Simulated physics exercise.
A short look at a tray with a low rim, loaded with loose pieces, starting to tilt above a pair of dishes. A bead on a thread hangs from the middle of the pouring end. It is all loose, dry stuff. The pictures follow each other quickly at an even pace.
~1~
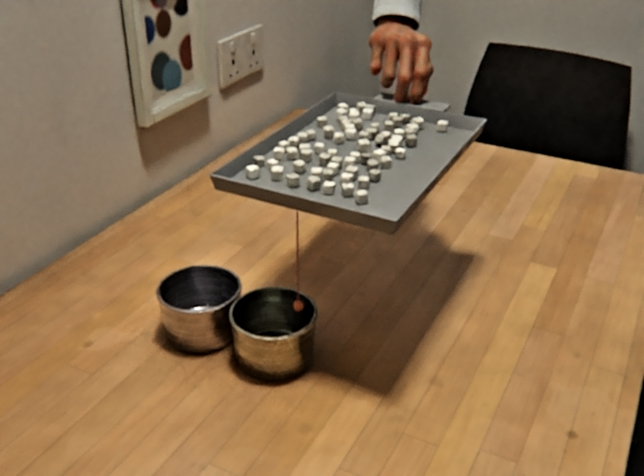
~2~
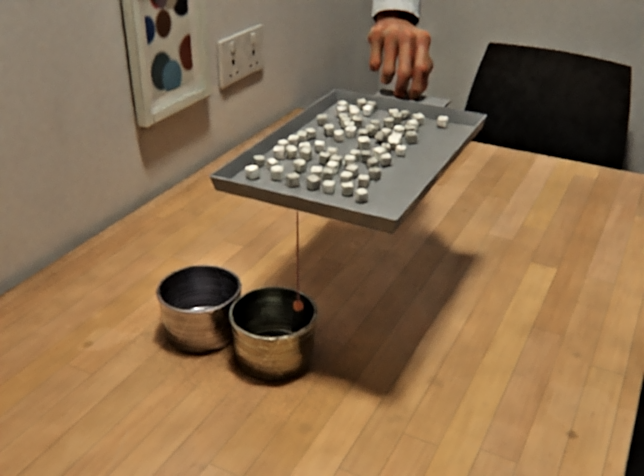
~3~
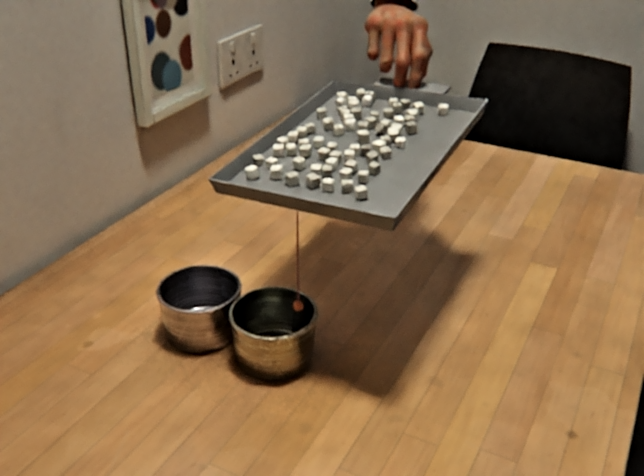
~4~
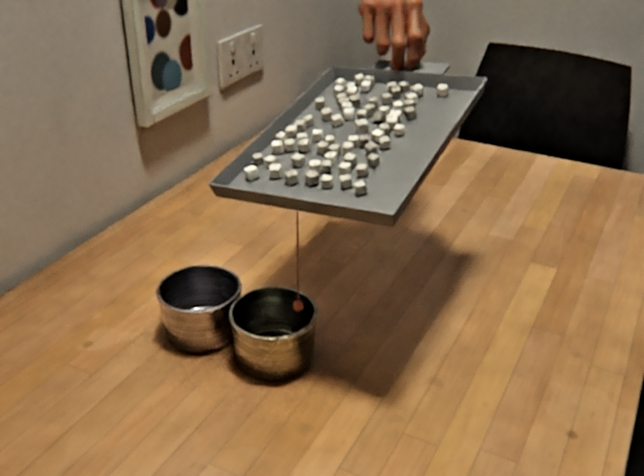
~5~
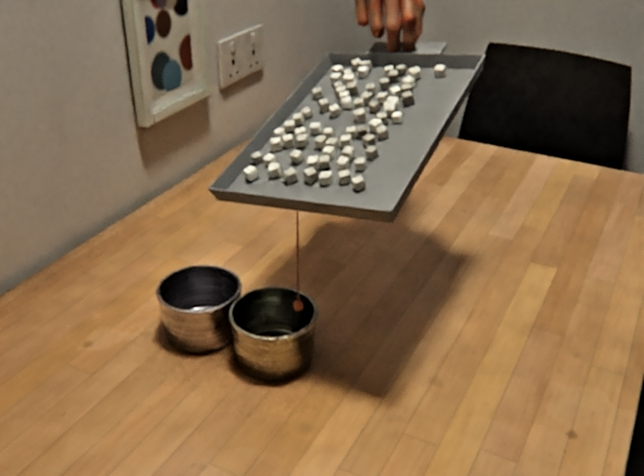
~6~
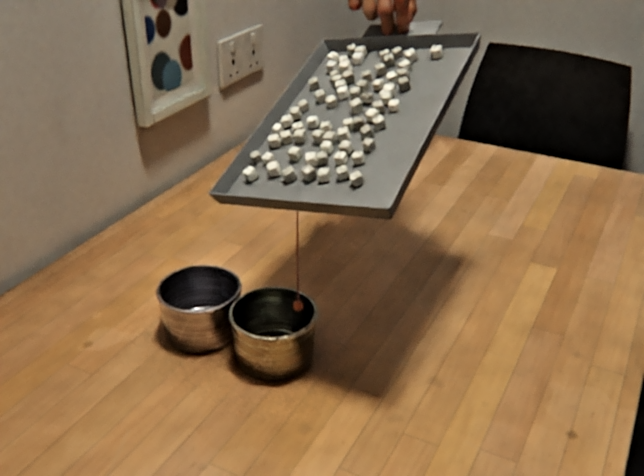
The footage shows a hand holding the far end of a grey tray of small white cubes above two dark metallic bowls on a wooden table, then steadily raising that end so the tray slopes more steeply toward its near edge.
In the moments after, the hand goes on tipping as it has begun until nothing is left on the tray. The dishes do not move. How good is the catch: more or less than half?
Caught overall: More than half.
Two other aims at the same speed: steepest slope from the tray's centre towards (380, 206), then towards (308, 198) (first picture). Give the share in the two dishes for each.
About 0 and 10 per cent.
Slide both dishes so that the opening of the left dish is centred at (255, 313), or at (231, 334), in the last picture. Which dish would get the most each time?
In turn: Left; the left-hand dish.
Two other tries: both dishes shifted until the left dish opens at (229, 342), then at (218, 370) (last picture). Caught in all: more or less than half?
At the first place less than half, at the second the smaller part.
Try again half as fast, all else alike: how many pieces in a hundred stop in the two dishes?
It comes to 60 per cent or so.
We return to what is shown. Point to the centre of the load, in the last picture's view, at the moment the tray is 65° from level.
Near (256, 162).
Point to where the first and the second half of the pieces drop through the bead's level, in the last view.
At about (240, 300), then at (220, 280).
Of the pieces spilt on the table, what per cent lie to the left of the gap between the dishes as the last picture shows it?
Some 80 per cent.
Shortly afterwards, tray tipped steeply; all but a few on the tray; only a few in the air.
Next, tray tipped past a quarter turn; the bulk on the tray; a little in the right dish; a little in the left dish; a little outside both; only a few in the air.
Some moments later, tray tipped past a quarter turn; near a quarter in the right dish; near half in the left dish; near a third outside both.
In the end, tray tipped past a quarter turn; near a quarter in the right dish; near half in the left dish; near a third outside both.
